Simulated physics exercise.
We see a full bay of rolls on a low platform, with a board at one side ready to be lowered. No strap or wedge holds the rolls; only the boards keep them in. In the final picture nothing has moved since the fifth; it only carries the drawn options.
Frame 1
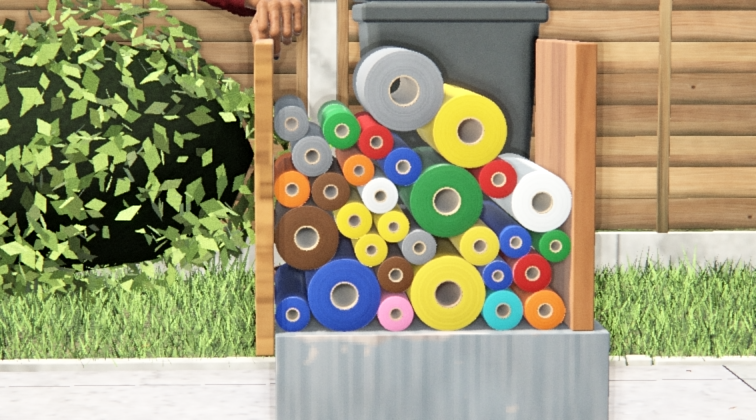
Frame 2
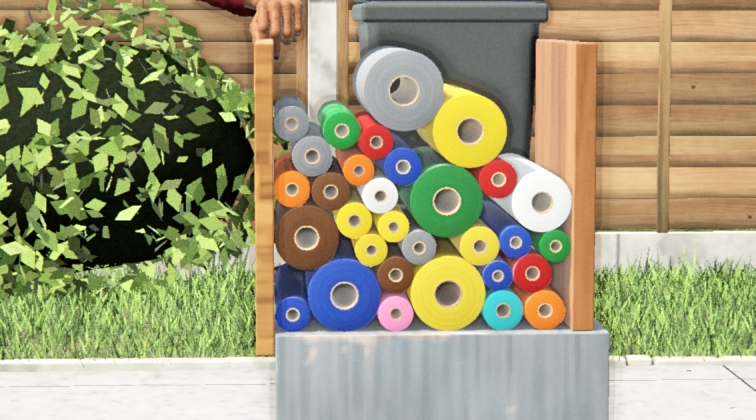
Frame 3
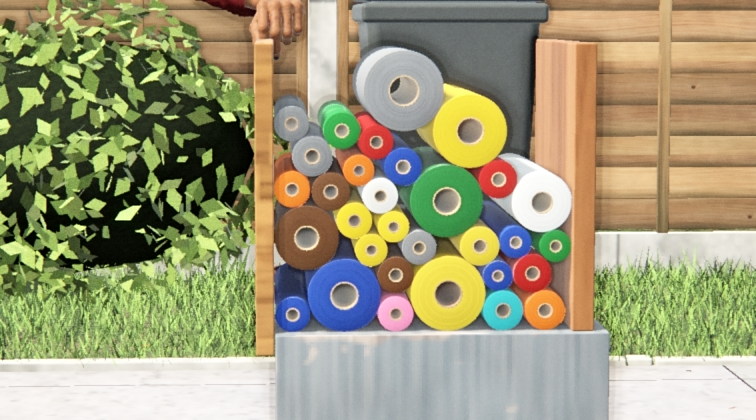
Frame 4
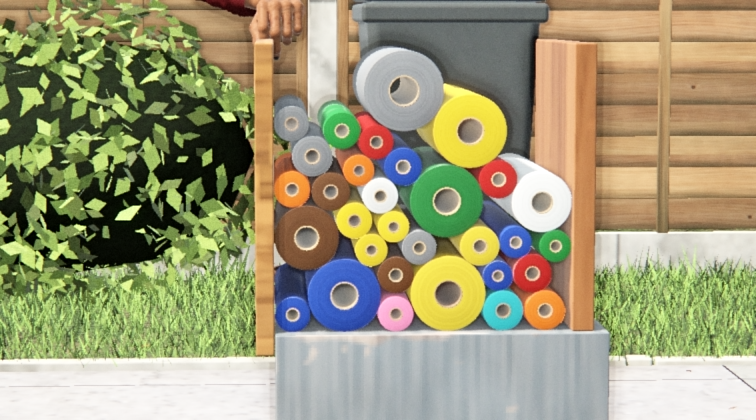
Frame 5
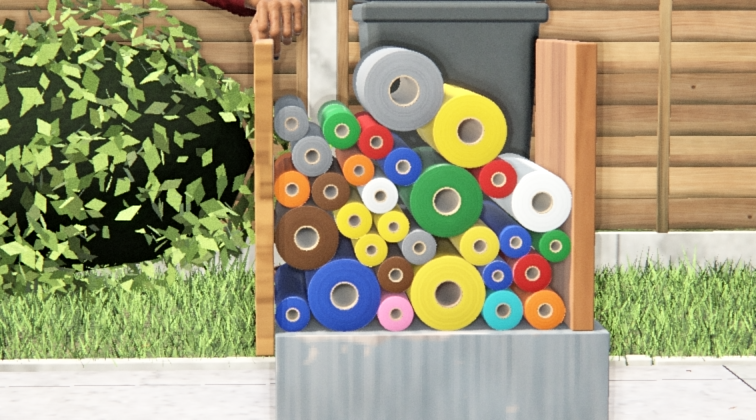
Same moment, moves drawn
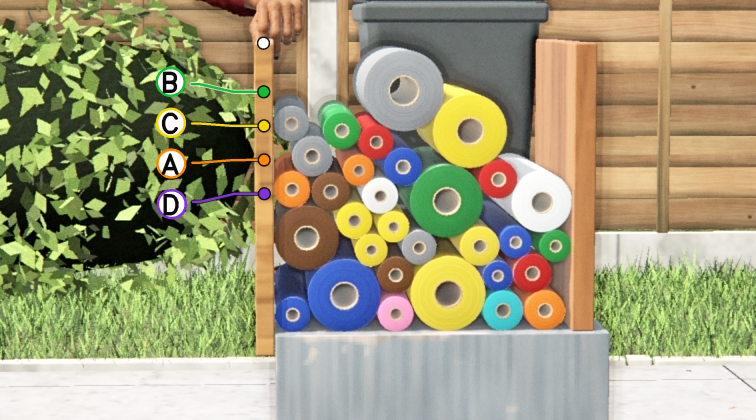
The clip shows colourful rolls of various sizes stacked between wooden boards on a low grey platform, with a hand resting atop the left board. A leafy bush, grass, fence and dark bin surround the pile, and nothing visibly moves.
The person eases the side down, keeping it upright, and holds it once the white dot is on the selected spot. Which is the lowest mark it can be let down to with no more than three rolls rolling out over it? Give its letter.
The last mark within the limit is D.
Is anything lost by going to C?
No.
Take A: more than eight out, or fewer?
It loses fewer than eight.
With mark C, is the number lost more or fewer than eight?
Fewer than eight.
On the marked copy, A at (264, 160); B at (263, 92); C at (264, 126); D at (264, 194); the white dot at (263, 43).
Following D. Soon after the start, top of the board (273, 111).
Later, top of the board (274, 188).
In the end, top of the board (274, 193), one out over the board.
As for the rest, A none out over the board; B none out over the board; C none out over the board.
